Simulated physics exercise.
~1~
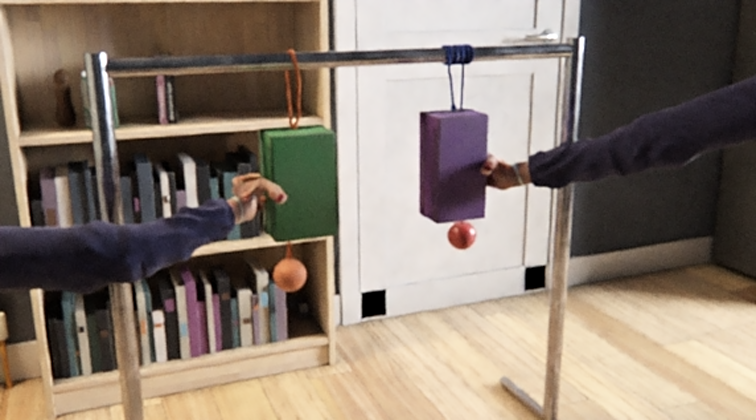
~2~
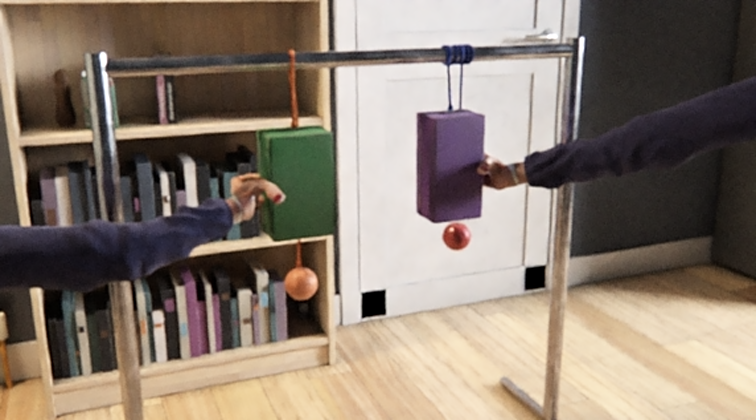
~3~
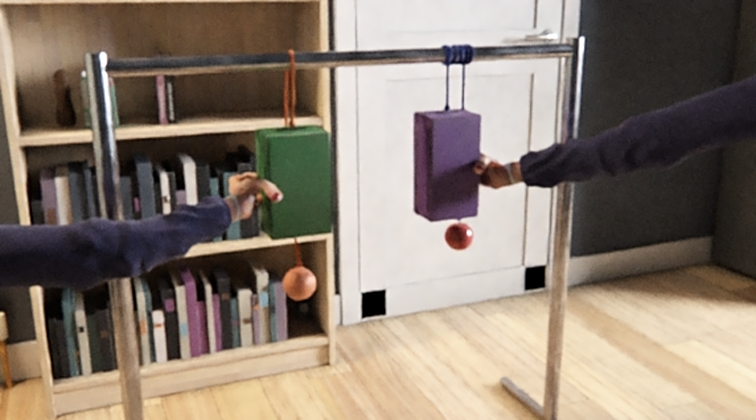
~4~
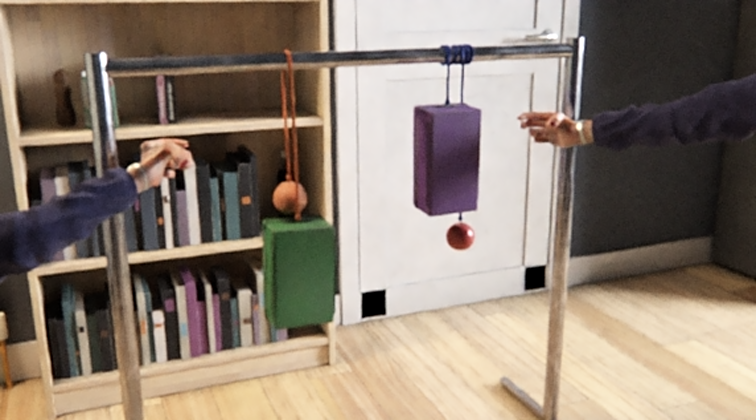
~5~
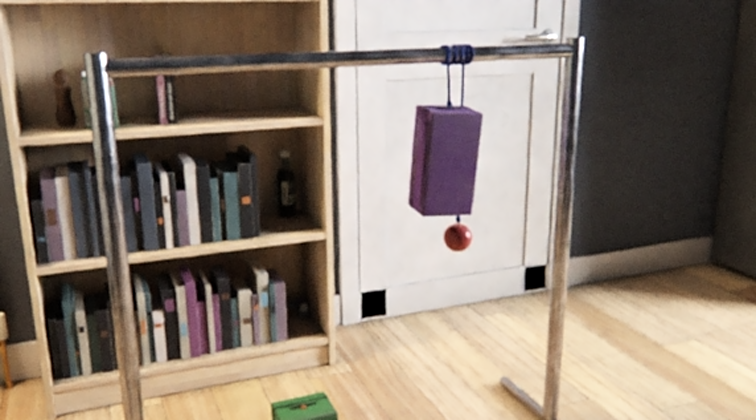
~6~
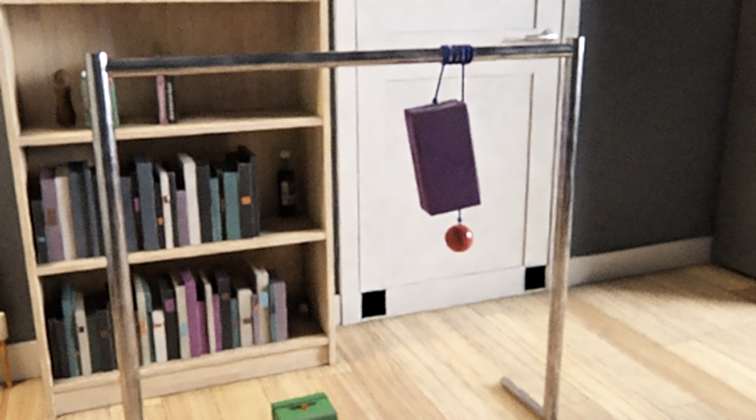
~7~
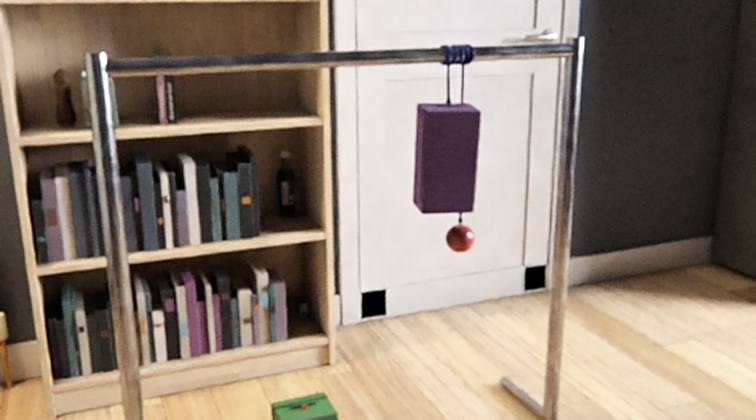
A green case on an orange shoelace and a purple case on a dark blue one hang from a metal rail, seen from the front by a still camera, with a bookshelf behind on the left and a white door behind the right case. An orange ball dangles below the green case and a red ball below the purple. Two hands steady the cases, then let go and draw back. The green case drops as its ball rises toward the rail, and it lands on the wooden floor. The purple case tilts and turns slightly but stays hanging.
